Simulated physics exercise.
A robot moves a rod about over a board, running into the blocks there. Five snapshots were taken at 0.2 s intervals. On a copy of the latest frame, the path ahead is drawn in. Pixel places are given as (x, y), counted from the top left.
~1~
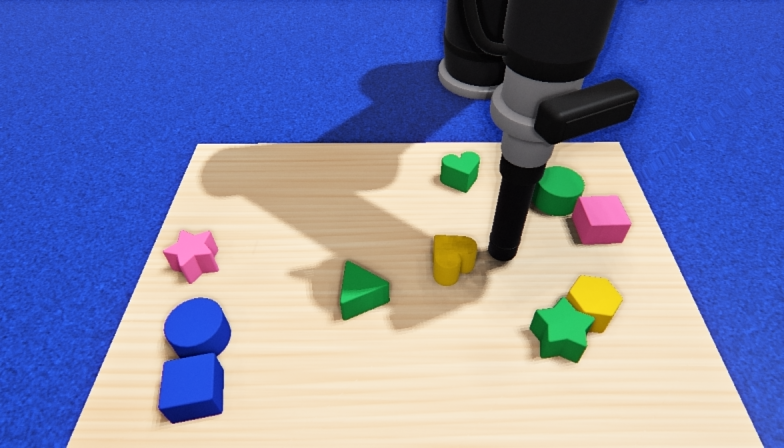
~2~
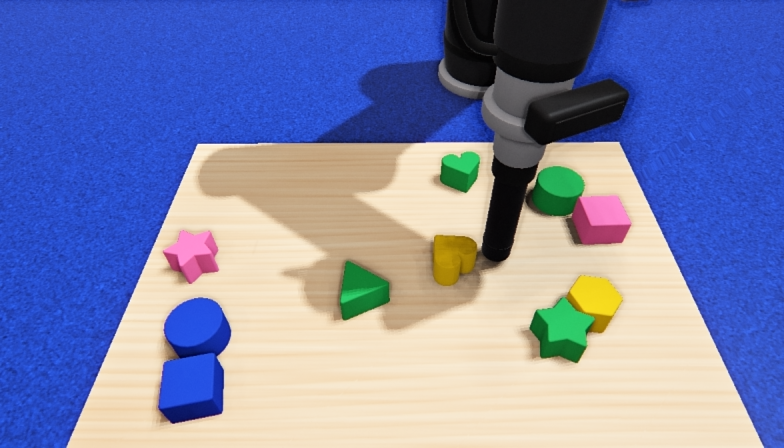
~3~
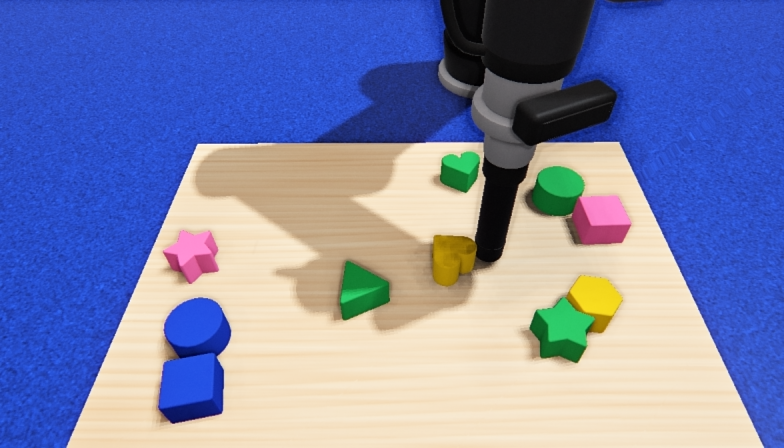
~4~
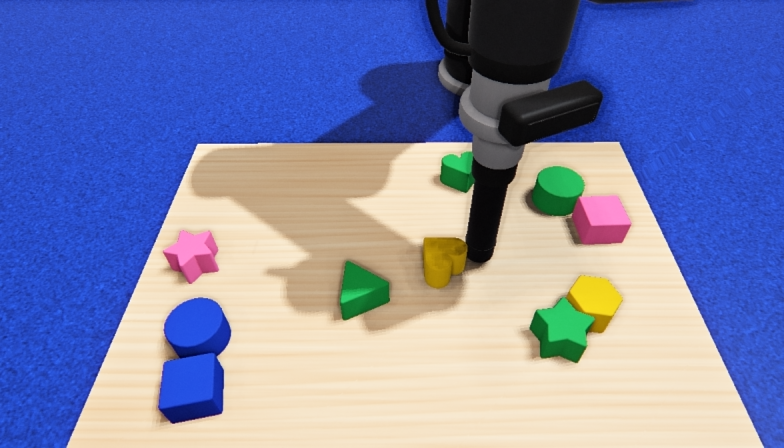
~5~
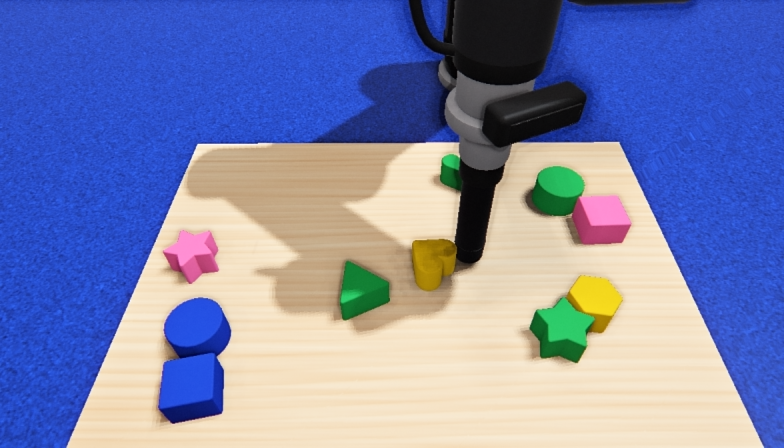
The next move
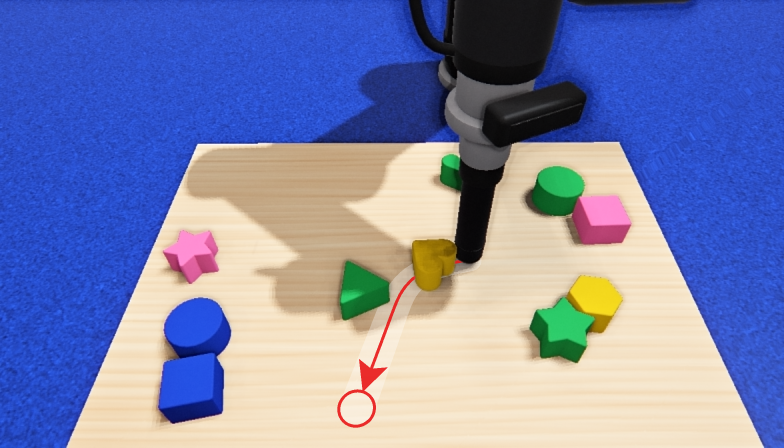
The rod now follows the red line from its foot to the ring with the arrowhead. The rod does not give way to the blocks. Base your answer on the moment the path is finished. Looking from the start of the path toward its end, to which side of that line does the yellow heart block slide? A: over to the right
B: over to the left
The one that fits is A, over to the right.
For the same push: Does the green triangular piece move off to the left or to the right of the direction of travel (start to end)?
Towards the right-hand side.
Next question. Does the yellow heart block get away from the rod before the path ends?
Yes, that is what happens.
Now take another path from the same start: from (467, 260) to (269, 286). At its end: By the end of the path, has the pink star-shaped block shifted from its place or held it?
Once the path is done, it remains where it sat before.
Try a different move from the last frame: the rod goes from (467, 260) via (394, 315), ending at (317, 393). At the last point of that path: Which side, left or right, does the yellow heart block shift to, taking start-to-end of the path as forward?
It's pushed right.
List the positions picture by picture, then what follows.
In the first frame, tip of the rod (502, 251), middles of tops, green triangular piece (359, 281), yellow heart block (453, 248).
In the second frame, rod (496, 252), nothing pushed.
In the third frame, rod (488, 252), nothing pushed.
In the fourth frame, rod (479, 253), yellow heart block (443, 250).
In the fifth frame, rod (468, 254), green triangular piece (359, 281), yellow heart block (433, 252).
The line goes from (467, 260) by way of (409, 282) and (383, 338) to (357, 408).
On the path given first. One third of the way, rod (409, 277); green triangular piece (338, 292), turned 30° clockwise; yellow heart block (374, 282), turned 20° anticlockwise.
Two thirds of the way, rod (382, 333); green triangular piece (304, 304), turned 75° clockwise; yellow heart block (336, 320), turned 25° clockwise.
At the end, rod (356, 403); green triangular piece (302, 304), turned 80° clockwise; yellow heart block (331, 327), turned 40° clockwise.
